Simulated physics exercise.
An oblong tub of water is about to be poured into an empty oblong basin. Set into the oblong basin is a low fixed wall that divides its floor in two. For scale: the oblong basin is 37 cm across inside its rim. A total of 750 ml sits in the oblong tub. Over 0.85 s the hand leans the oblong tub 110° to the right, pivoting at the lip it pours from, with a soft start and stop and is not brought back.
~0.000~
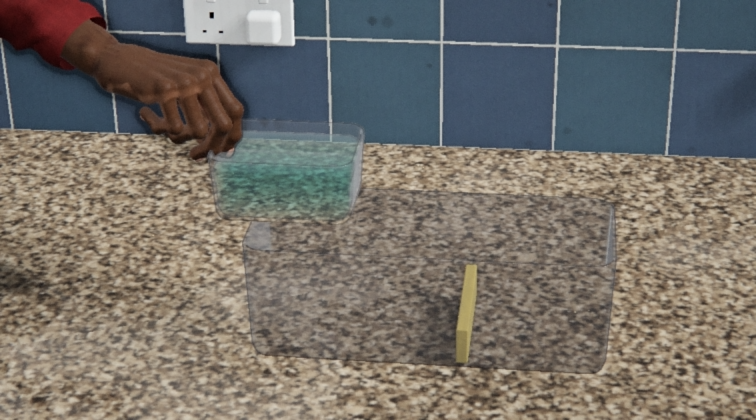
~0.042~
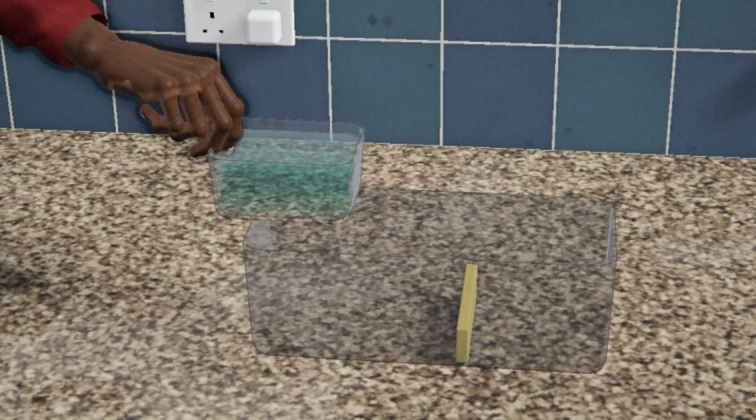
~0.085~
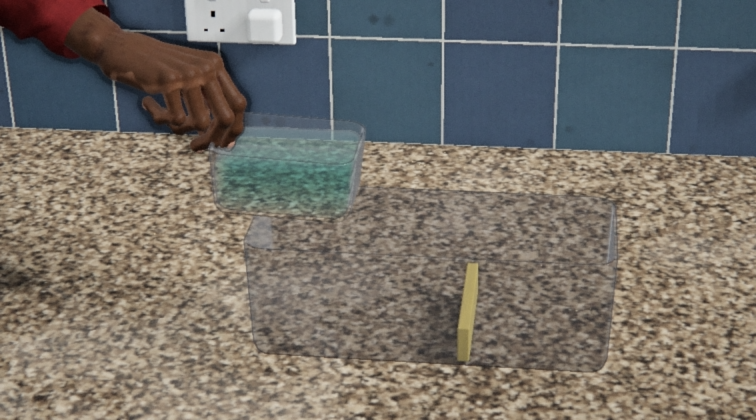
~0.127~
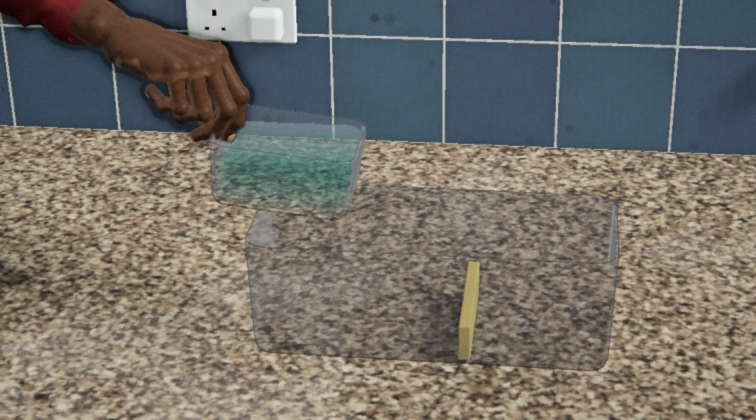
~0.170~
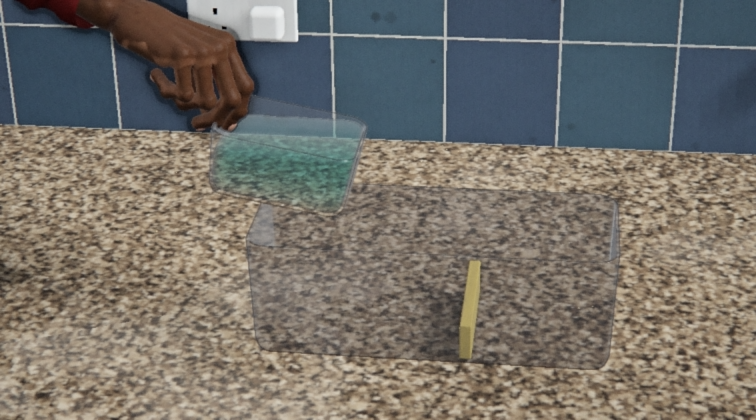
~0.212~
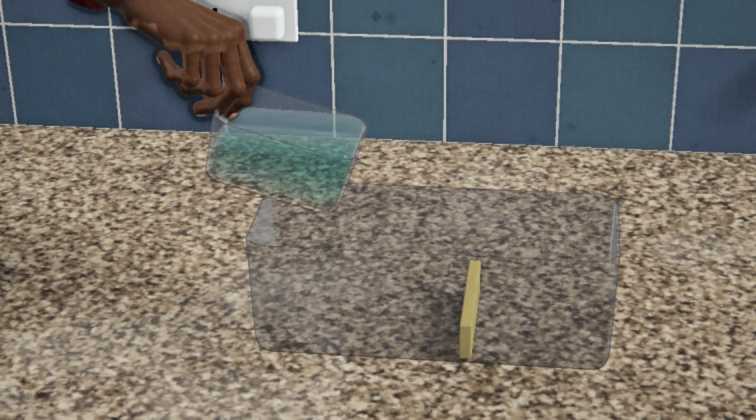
A hand at the left holds a clear oblong tub of blue-green water level above an empty see-through basin on a speckled counter. It rises and leans the tub gradually to the right, the water shifting toward the lower right rim, while the basin and its upright yellow wall stay still.
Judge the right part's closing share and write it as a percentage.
I would judge it at 53 per cent.
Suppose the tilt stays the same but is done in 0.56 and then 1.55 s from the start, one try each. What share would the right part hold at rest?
Some 50 and 30 per cent, in that order.
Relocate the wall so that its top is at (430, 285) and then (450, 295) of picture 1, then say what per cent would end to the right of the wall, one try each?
It comes to 80 per cent, and then 70 per cent.
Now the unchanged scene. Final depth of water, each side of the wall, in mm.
I'd expect close to 12 mm on the left and close to 20 mm on the right.
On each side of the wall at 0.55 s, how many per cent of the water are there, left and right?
I'd say about 18 left and about 0 right.
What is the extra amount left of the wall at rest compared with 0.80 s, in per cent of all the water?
14 %.
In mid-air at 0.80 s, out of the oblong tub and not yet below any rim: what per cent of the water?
Something like 6 per cent of the total.
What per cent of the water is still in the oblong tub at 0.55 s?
Roughly 40 %.
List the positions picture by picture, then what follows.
In the first frame, it leans 0°; its right rim is at (358, 147); the water meets the walls at (222, 147) and (357, 153); the oblong basin's rim runs from (255, 217) to (614, 234); the wall's top is at (467, 298).
In the second frame, it leans 1°; its right rim is at (359, 147); the water meets the walls at (222, 146) and (357, 151).
In the third frame, it leans 3°; its right rim is at (360, 145); the water meets the walls at (222, 143) and (358, 148).
In the fourth frame, it leans 6°; its right rim is at (360, 144); the water meets the walls at (223, 138) and (359, 142).
In the fifth frame, it leans 11°; its right rim is at (361, 143); the water meets the walls at (223, 131) and (361, 138).
In the sixth frame, it leans 16°; its right rim is at (361, 143); the water meets the walls at (222, 123) and (361, 136); 1 per cent is over the edge.
Then, 0.55 s in, the tilt is 80° and 40 per cent is still to pour, 18 is left of the wall and 0 right of it.
Then, 0.80 s in, the tilt is 109° and 2 per cent is still to pour, 30 is left of the wall and 60 right of it.
Then, 1.07 s in, the tilt is 110° and 0 per cent is still to pour, 44 is left of the wall and 54 right of it.
Then, 1.35 s in, the tilt is 110° and 0 per cent is still to pour, 45 is left of the wall and 53 right of it.
Finally, 45 per cent lies left of the wall, 53 right of it and 2 outside.
